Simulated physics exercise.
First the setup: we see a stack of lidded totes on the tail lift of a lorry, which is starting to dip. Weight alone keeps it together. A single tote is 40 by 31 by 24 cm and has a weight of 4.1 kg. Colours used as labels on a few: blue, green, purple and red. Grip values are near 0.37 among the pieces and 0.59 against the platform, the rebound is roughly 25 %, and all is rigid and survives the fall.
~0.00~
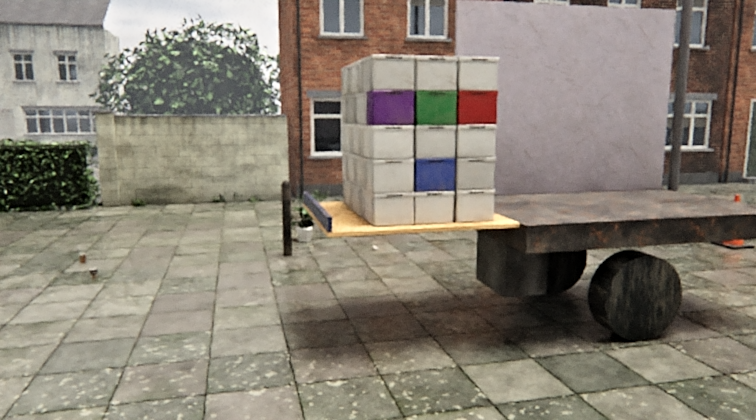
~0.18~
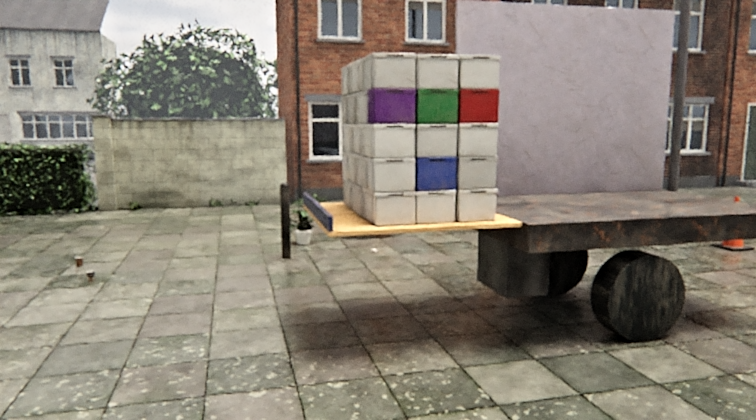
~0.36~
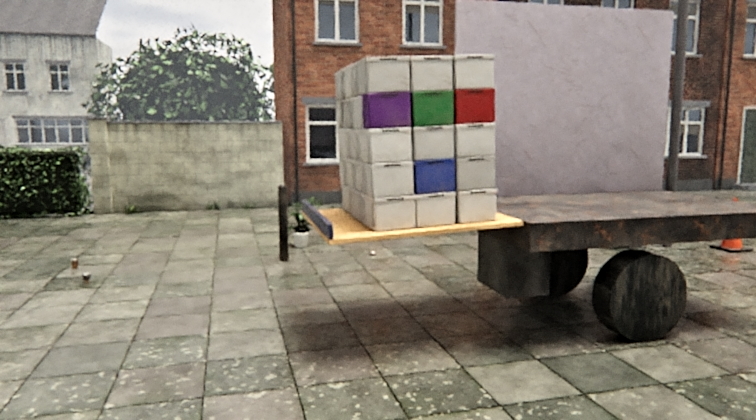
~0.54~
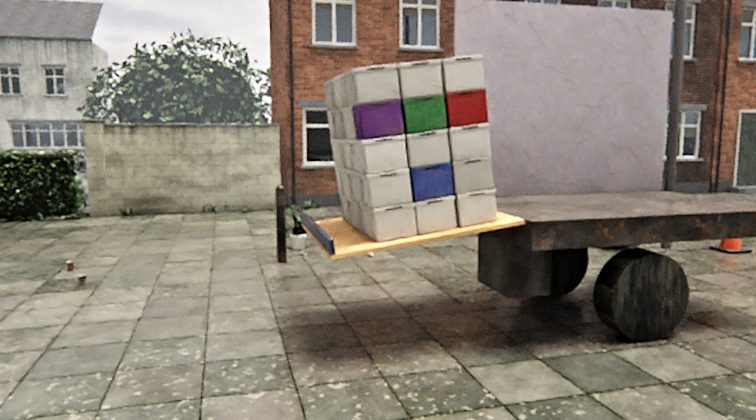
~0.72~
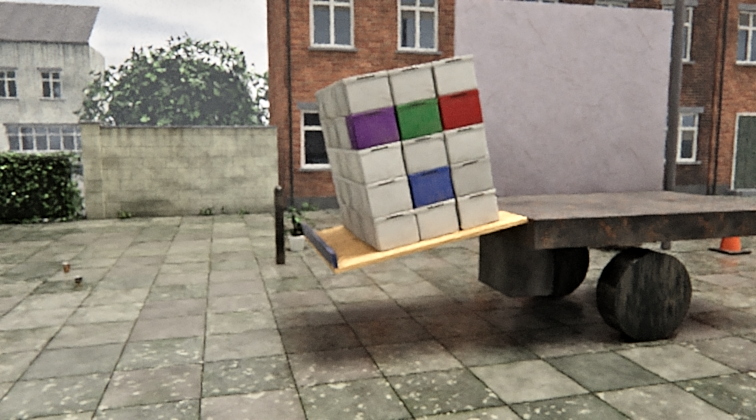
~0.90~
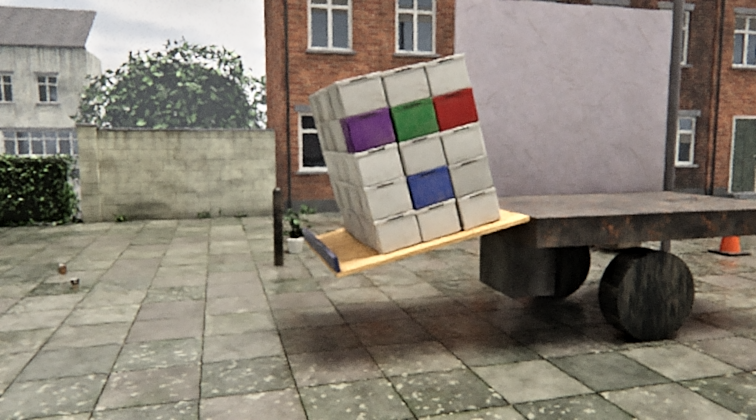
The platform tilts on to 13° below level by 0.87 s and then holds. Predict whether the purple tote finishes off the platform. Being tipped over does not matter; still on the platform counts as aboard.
Prediction: It does.
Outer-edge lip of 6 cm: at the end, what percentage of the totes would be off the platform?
60 %.
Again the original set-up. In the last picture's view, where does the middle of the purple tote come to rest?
About (192, 355) in the last picture.
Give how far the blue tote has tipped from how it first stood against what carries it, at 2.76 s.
It sits at about 40 degrees.
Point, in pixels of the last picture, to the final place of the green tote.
Its centre finishes around pixel (86, 400) in the last picture.
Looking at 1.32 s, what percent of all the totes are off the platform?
By then 0 %.
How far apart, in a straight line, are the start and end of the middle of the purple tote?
It finishes around 225 cm from its starting point.
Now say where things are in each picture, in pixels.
In the first frame (pixels give the middle of a visible side; the camera moves round a little; leans and shifts are taken against what carries them), platform's outer corner (330, 235) slope 0°; purple tote (394, 108); green tote (437, 109); blue tote (436, 176); none has stirred.
The second frame shows platform's outer corner (331, 234) slope 0°; purple tote (395, 107).
The third frame shows platform's outer corner (331, 242) slope 3°; purple tote (390, 111).
The fourth frame shows platform's outer corner (333, 258) slope 7°; purple tote (382, 120).
The fifth frame shows platform's outer corner (337, 271) slope 12°; purple tote (376, 129).
The sixth frame shows platform's outer corner (339, 275) slope 13°; purple tote (372, 131) 25 mm from its place; red tote (456, 110) 34 mm from its place; green tote (416, 120) 25 mm from its place; movement in 24 of them.
After 1.32 s, slope 13°; none of the 51 totes off the platform, 50 disturbed; purple tote 11° from how it stood; red tote 11° from how it stood.
After 1.66 s, slope 13°; 7 of the 51 totes off the platform; purple tote 33° from how it stood; green tote 31° from how it stood.
After 2.04 s, slope 13°; 17 of the 51 totes off the platform; purple tote on its side; green tote on its side.
After 2.76 s, slope 13°; 22 of the 51 totes off the platform; purple tote on its side; green tote 55° from how it stood, 1.10 m lower.
In the end (3.9 s), slope 13°; 22 of the 51 totes off the platform; purple tote on its side; green tote on its side; red tote 38° from how it stood, 17 cm lower. From the last view, middles, purple tote near (192, 356), green tote near (86, 400).
